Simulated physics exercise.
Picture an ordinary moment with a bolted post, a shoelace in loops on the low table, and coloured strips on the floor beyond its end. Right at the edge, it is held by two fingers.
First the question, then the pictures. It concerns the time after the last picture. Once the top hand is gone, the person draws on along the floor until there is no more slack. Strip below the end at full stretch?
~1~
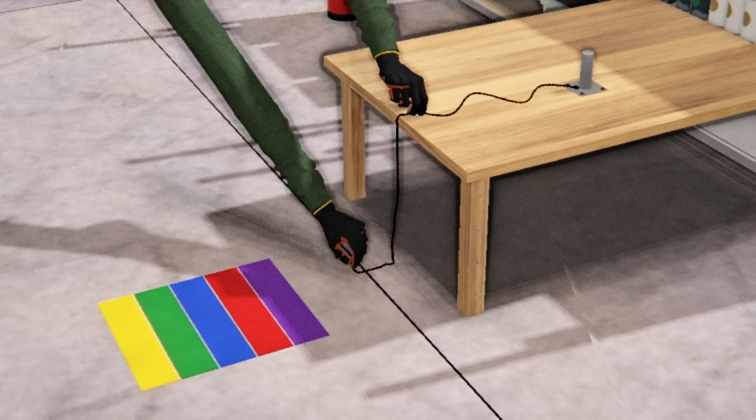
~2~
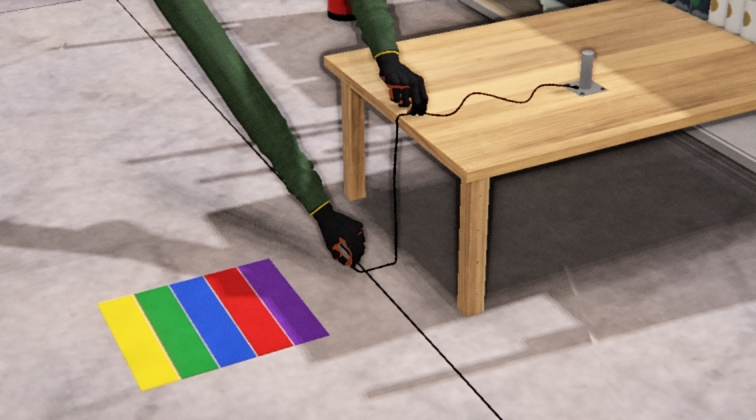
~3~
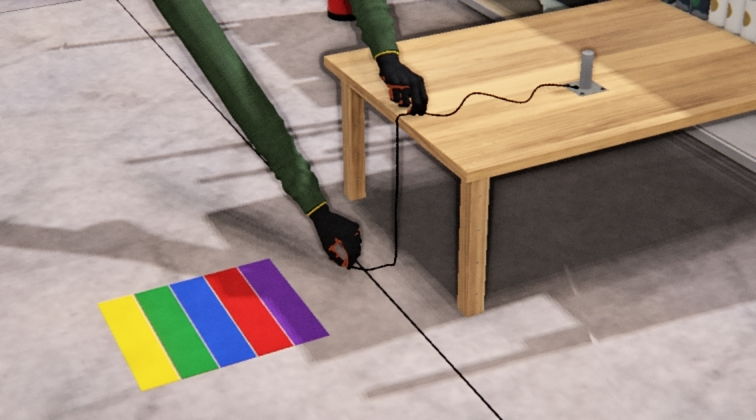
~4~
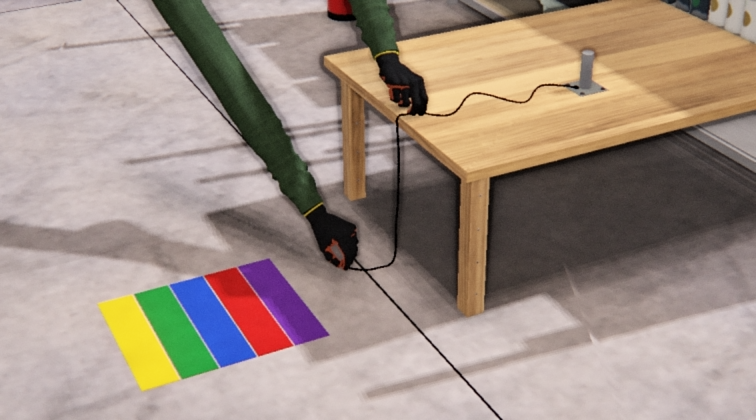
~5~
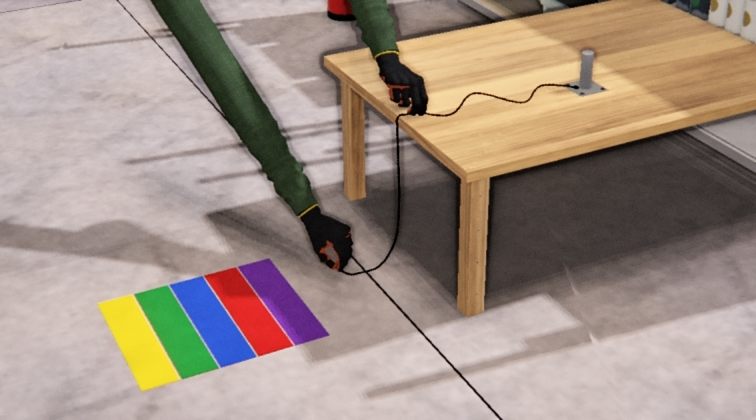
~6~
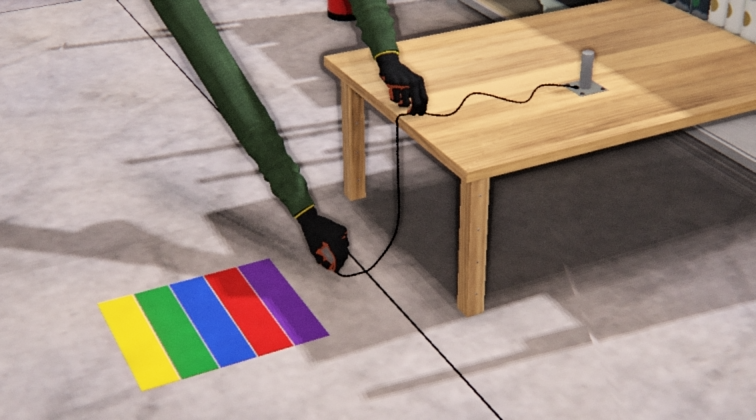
Green.
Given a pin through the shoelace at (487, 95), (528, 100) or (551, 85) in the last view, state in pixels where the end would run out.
Try 1: (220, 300); try 2: (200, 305); try 3: (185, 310).
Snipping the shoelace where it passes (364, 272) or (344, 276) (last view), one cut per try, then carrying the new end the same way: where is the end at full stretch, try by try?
First try near (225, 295), second near (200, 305).
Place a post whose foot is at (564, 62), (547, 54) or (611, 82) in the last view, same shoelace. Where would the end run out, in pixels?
(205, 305), (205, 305) and (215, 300).
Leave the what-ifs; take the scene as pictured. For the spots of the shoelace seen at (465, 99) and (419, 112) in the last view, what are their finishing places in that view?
Around (433, 112); the other one around (372, 147).
A little later, end near (233, 296); over red.
Next, end near (196, 306); over blue.
When it is tight, end near (175, 311); over green. It gets as far as the green strip.
